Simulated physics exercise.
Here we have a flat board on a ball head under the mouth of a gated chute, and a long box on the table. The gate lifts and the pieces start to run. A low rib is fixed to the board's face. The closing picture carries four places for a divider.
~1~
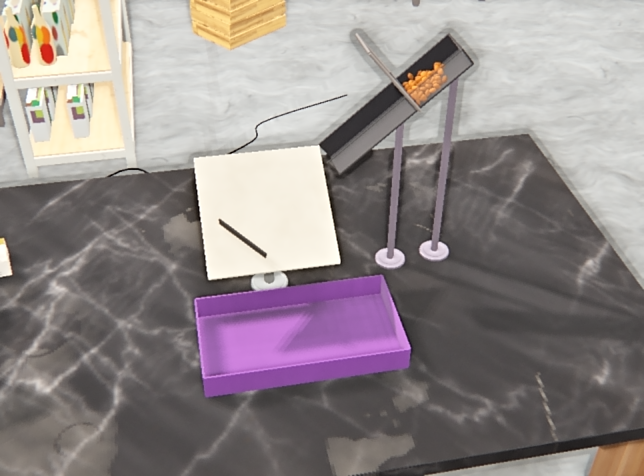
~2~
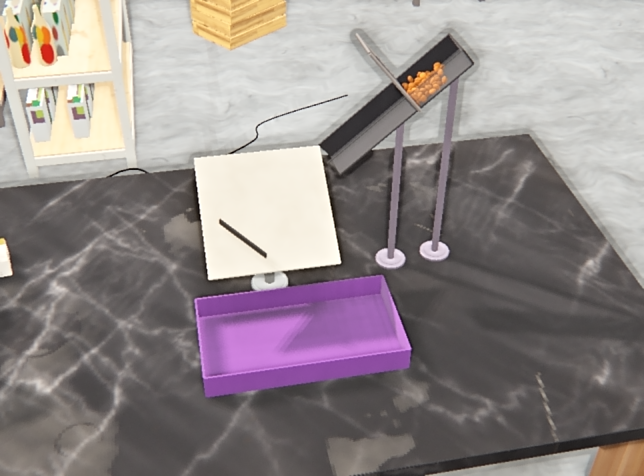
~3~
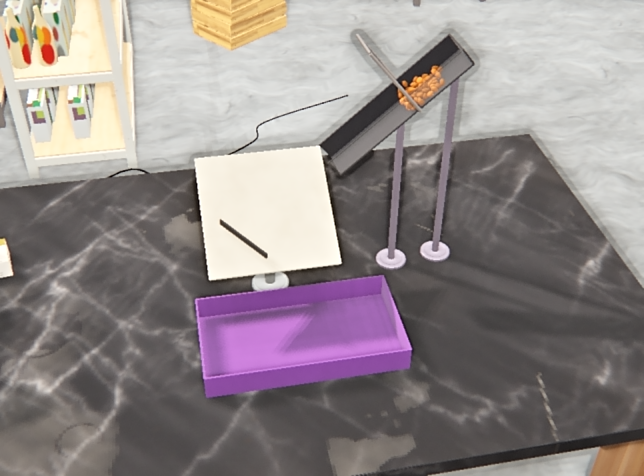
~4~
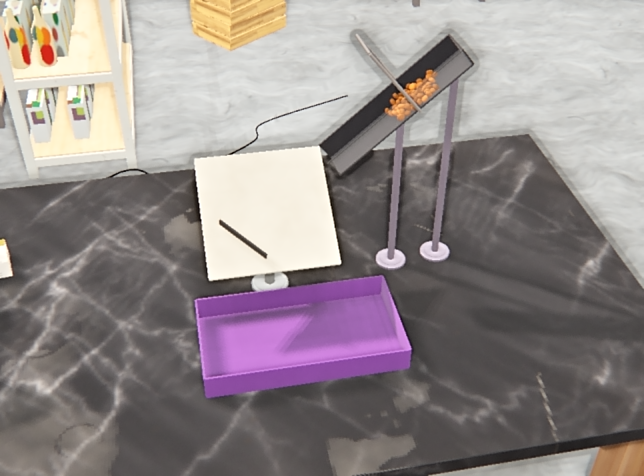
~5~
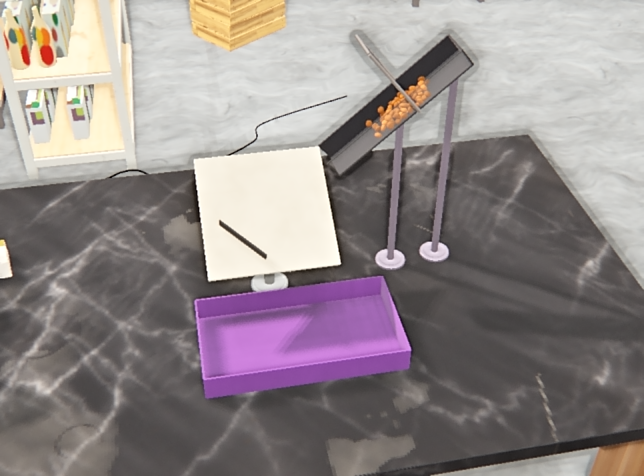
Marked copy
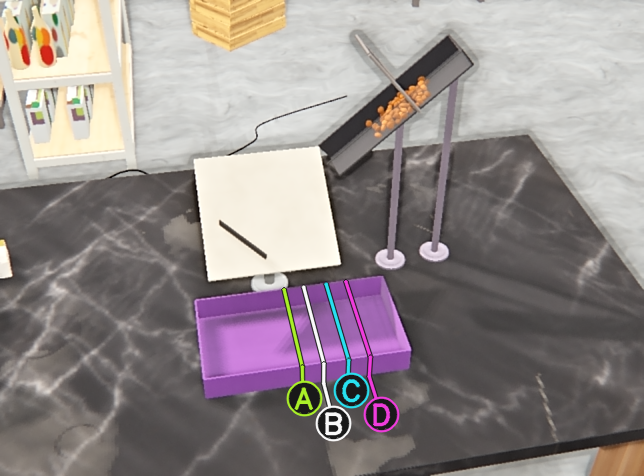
Orange-brown bits of cat kibble slide slowly down and to the left along a sloping dark grey chute, spreading out slightly as they pass under its raised gate. The chute stands on two thin posts at the right of a black marble-patterned counter, seen from above at an angle, against a pale grey wall. A tilted cream board with a dark rib and an empty purple box sit still at the centre, as does the camera.
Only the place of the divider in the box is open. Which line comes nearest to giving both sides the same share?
Use line A.
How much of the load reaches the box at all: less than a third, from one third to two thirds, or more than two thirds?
It is more than two thirds.
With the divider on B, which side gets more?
More lands on the left.
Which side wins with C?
More lands on the left.
On the marked copy, line A crosses the front rim at (302, 365); line B crosses the front rim at (323, 362); line C crosses the front rim at (348, 359); line D crosses the front rim at (370, 356).
If A is chosen, of what is caught, about two thirds on the left of the divider, about a third on the right.
If B is chosen, of what is caught, nearly all on the left of the divider, a stray few on the right.
If C is chosen, of what is caught, all on the left of the divider, none on the right.
If D is chosen, of what is caught, all on the left of the divider, none on the right.
